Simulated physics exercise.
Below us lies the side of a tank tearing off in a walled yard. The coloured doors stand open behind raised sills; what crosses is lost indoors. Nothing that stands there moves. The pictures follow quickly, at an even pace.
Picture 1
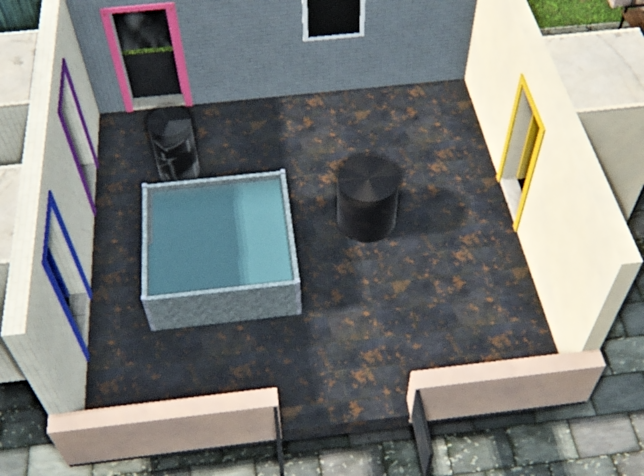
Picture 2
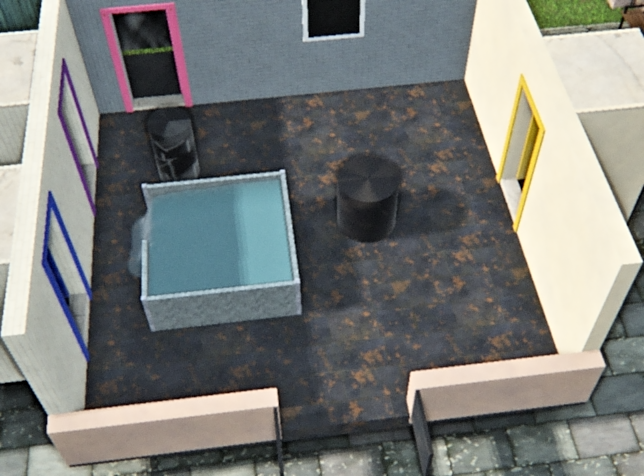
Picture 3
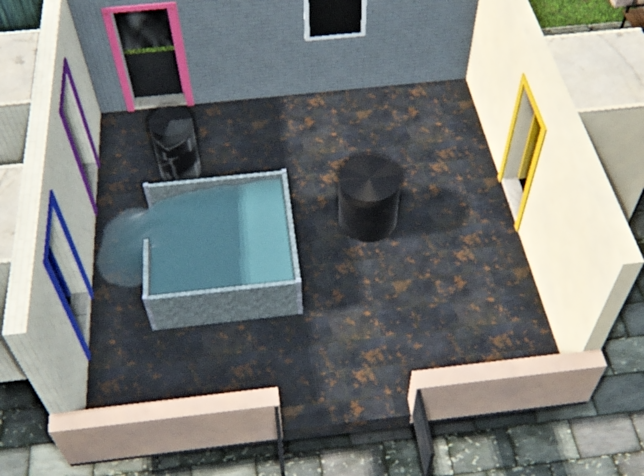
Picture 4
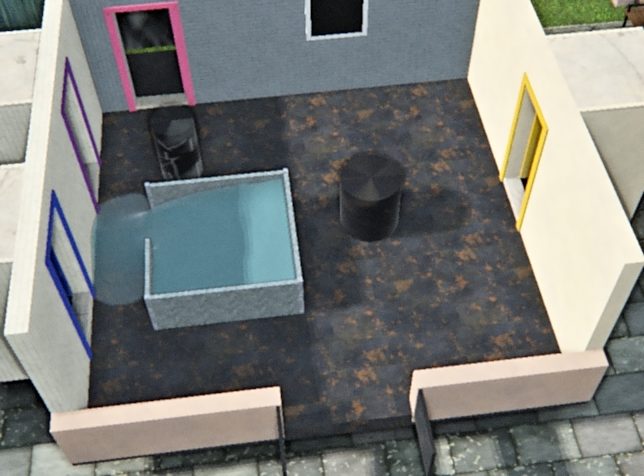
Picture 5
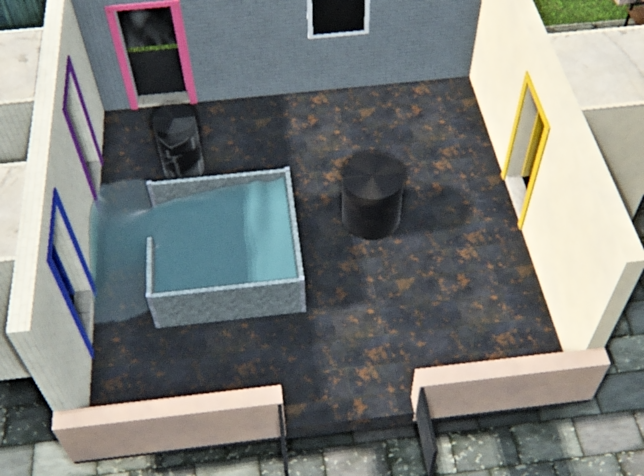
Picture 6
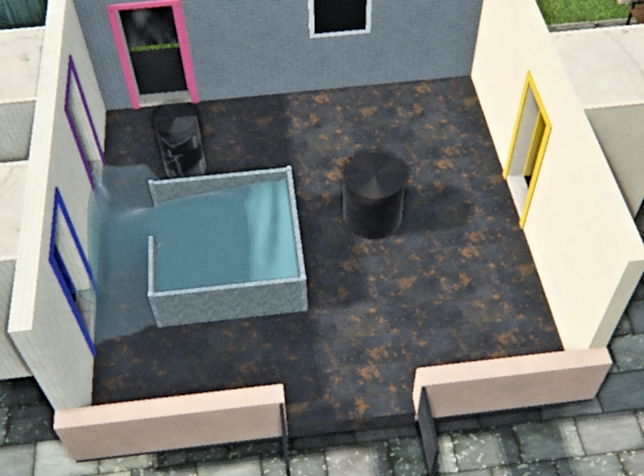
In the video, a rectangular tank of water stands in a walled yard with coloured doorways, then part of its left side opens and water pours out leftward, spreading across the dark floor to the wall by the blue-framed doorway.
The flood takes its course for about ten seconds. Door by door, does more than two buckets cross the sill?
The yellow door admits no more than that; the blue door admits no more than that; the pink door lets in a lot; the purple door lets in a lot.
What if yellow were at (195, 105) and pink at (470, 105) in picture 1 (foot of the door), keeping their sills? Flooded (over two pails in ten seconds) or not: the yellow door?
Yellow door goes over.
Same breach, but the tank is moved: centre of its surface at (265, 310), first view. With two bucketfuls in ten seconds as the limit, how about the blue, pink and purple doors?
One by one: The blue door goes over, the pink door is over, the purple door is under.
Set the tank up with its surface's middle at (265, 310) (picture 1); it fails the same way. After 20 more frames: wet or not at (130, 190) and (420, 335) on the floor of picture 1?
In turn: Flooded, not flooded.
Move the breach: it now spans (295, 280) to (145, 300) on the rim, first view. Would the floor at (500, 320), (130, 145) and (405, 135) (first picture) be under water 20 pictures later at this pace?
One after the other: Covered, under water, dry.
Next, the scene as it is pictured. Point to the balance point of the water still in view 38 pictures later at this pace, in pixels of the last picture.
Roughly at (250, 247).
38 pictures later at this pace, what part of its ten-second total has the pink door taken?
Some 85 per cent.
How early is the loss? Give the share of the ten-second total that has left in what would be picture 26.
Some 45 per cent.
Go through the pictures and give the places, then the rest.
The tank at (218, 235) is whole and still, in the first frame.
The front is at (141, 221), out from the gap at (152, 234), in the second frame.
Water pours out at (154, 236) and has run to (110, 276), in the third frame.
The front is at (98, 209), out from the gap at (156, 236), in the fourth frame.
The front is at (101, 188), out from the gap at (158, 234), in the fifth frame.
Water pours out at (159, 233) and has run to (104, 168), in the sixth frame.
A moment on, water covers 20 % of the floor; the yellow door not reached, the blue door wet at the sill, nothing in, the pink door not reached, the purple door under two buckets in.
Next, water covers 25 % of the floor; the yellow door not reached, the blue door wet at the sill, nothing in, the pink door over two buckets in, the purple door over two buckets in.
Then, water covers 45 % of the floor; the yellow door not reached, the blue door wet at the sill, nothing in, the pink door far over two buckets in, the purple door over two buckets in.
Later, water covers 90 % of the floor; the yellow door wet at the sill, nothing in, the blue door wet at the sill, nothing in, the pink door far over two buckets in, the purple door over two buckets in.
In the end, water covers 100 % of the floor; the yellow door under two buckets in, the blue door under two buckets in, the pink door far over two buckets in, the purple door over two buckets in.
